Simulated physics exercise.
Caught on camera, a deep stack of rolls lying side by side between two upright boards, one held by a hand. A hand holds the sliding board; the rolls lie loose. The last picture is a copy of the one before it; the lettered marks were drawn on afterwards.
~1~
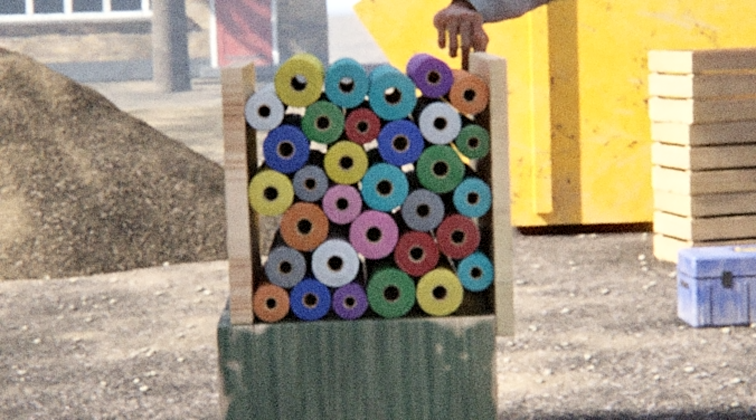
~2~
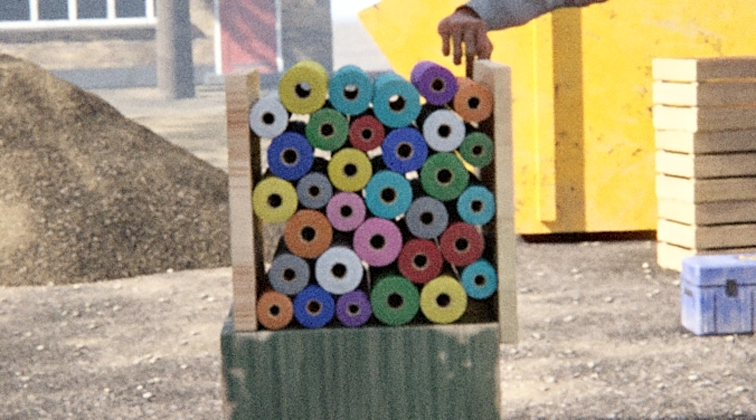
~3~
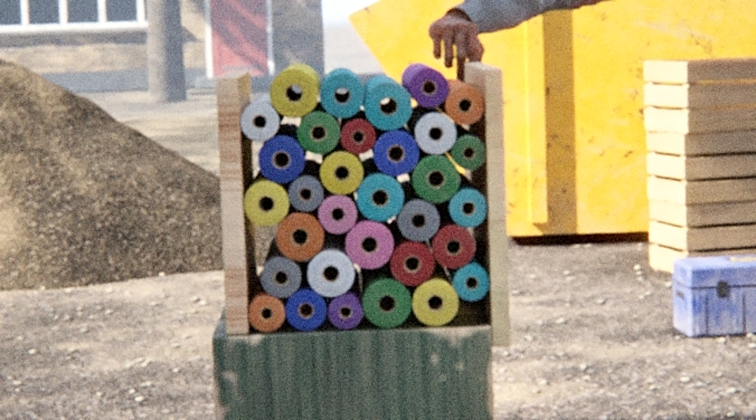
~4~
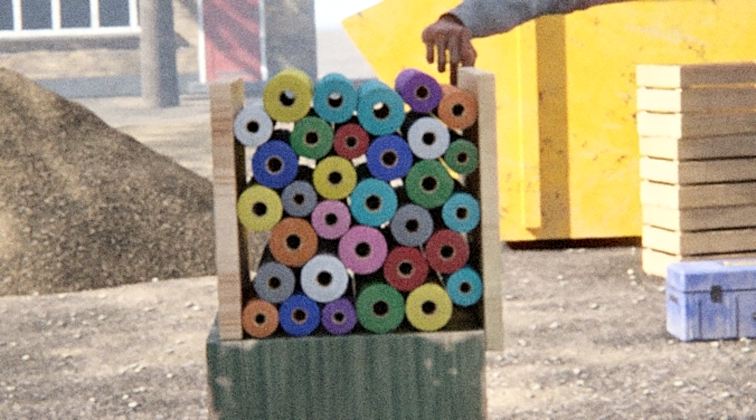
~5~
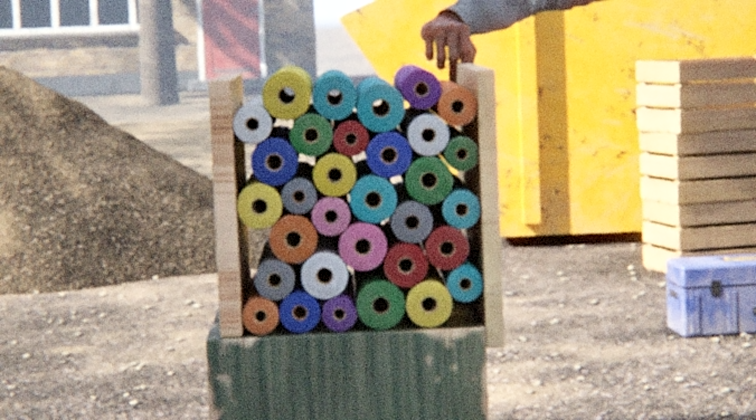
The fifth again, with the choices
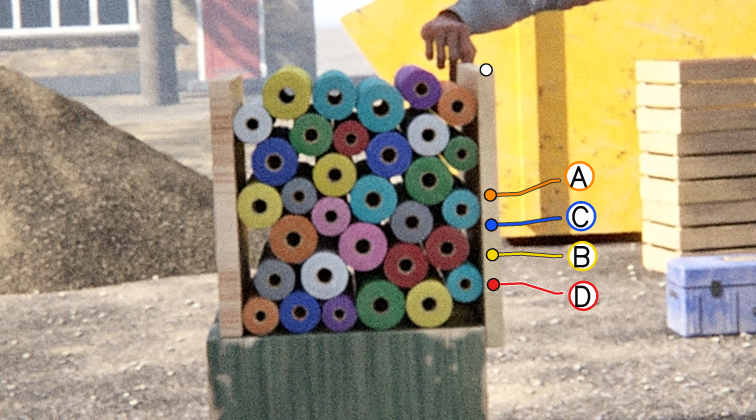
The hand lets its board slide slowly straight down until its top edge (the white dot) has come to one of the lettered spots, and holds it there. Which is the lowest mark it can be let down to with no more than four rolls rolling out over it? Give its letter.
The last mark within the limit is A.
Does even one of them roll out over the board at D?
Yes, at D.
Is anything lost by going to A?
Yes.
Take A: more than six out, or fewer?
It loses fewer than six.
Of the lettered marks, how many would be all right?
The number is one.
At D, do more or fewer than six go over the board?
At D, more than six.
On the copy, A at (491, 195); B at (493, 255); C at (492, 225); D at (494, 285); the white dot at (487, 70).
On A. First, top of the board (479, 129).
Then, top of the board (481, 194).
Finally, top of the board (481, 195), one out over the board.
By contrast, B more than four out over the board; C more than four out over the board; D more than four out over the board.
